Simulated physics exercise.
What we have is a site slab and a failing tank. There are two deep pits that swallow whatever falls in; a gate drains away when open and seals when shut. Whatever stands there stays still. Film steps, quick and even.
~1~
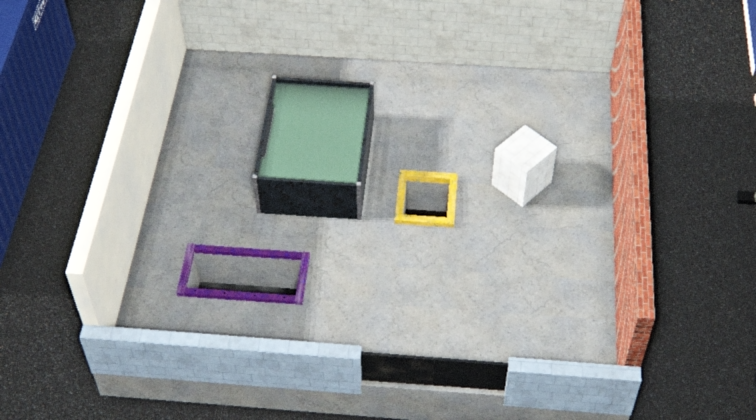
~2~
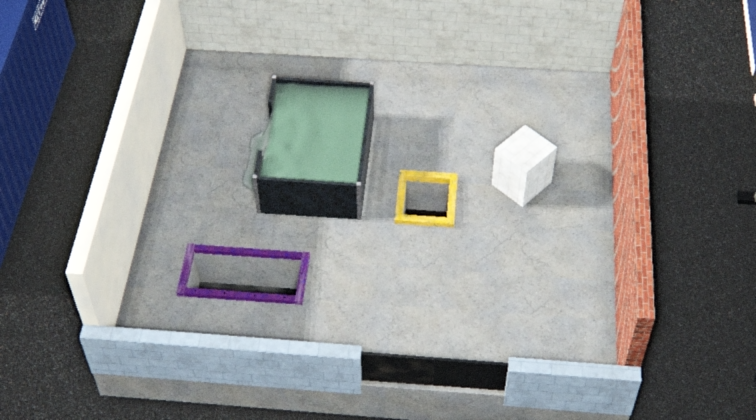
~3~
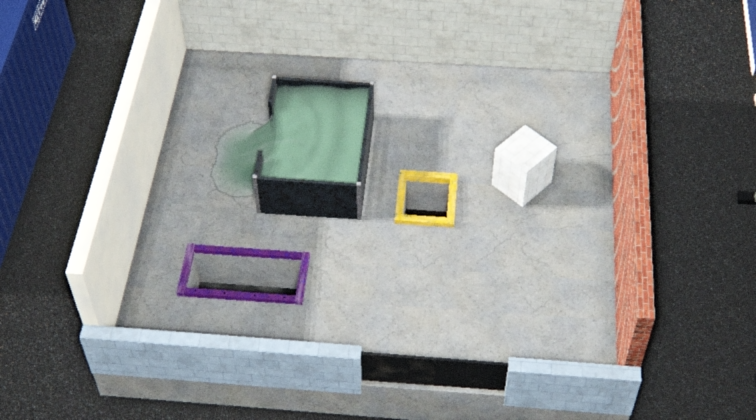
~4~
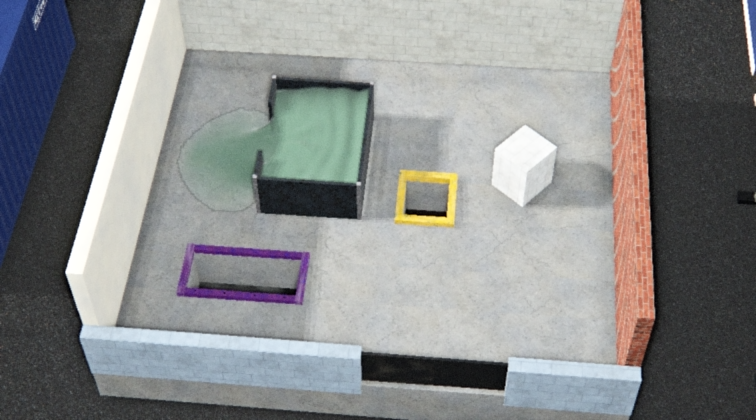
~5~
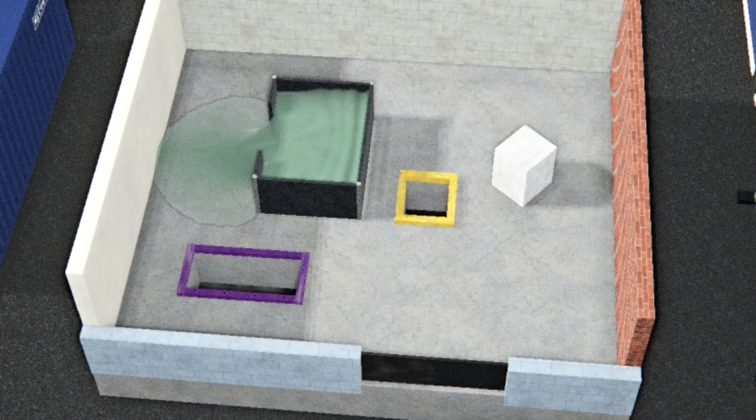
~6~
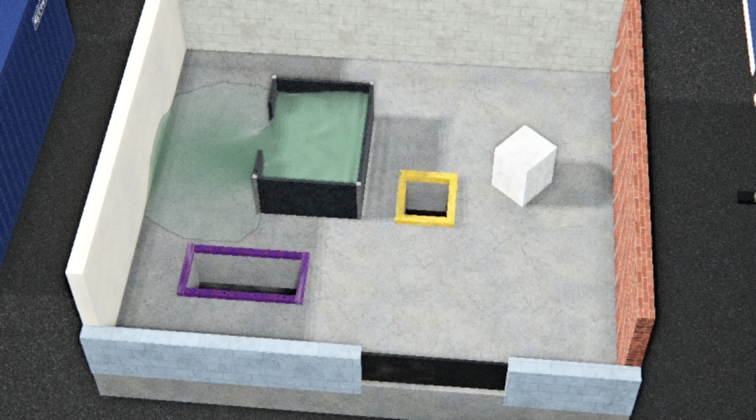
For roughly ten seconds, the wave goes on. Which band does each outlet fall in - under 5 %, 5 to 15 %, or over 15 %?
At the end, the gate will drain shy of five per cent; the purple pit will drain shy of five per cent; the yellow pit will drain shy of five per cent.
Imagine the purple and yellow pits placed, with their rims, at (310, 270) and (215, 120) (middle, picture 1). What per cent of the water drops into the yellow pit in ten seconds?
Roughly 15 per cent ends up in the yellow pit.
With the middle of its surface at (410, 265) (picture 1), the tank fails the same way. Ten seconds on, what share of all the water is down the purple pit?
Estimate for the purple pit - some 35 in a hundred.
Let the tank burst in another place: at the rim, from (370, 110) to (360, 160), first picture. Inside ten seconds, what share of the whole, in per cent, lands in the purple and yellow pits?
In per cent: Purple 0, yellow 20.
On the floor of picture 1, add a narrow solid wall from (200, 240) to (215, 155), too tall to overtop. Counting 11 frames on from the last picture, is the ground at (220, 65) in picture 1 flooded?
My call: Swamped.
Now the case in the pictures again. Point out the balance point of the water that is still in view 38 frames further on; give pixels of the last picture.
Around pixel (309, 187).
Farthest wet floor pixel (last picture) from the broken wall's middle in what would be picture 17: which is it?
Farthest reach: About (109, 353).
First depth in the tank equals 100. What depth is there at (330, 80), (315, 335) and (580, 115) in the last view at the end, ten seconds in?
I'd put them at close to 6 per cent, then 6 per cent, then 8 per cent.
A moment on, water covers 15 % of the floor; the gate 0 %, the purple pit 0 %, the yellow pit 0 %.
Next, water covers 25 % of the floor; the gate 0 %, the purple pit 0 %, the yellow pit 0 %.
Then, water covers 45 % of the floor; the gate 0 %, the purple pit 1 %, the yellow pit 0 %.
Later, water covers 85 % of the floor; the gate 0 %, the purple pit 1 %, the yellow pit 0 %.
In the end, water covers 95 % of the floor; the gate 0 %, the purple pit 1 %, the yellow pit 0 %.
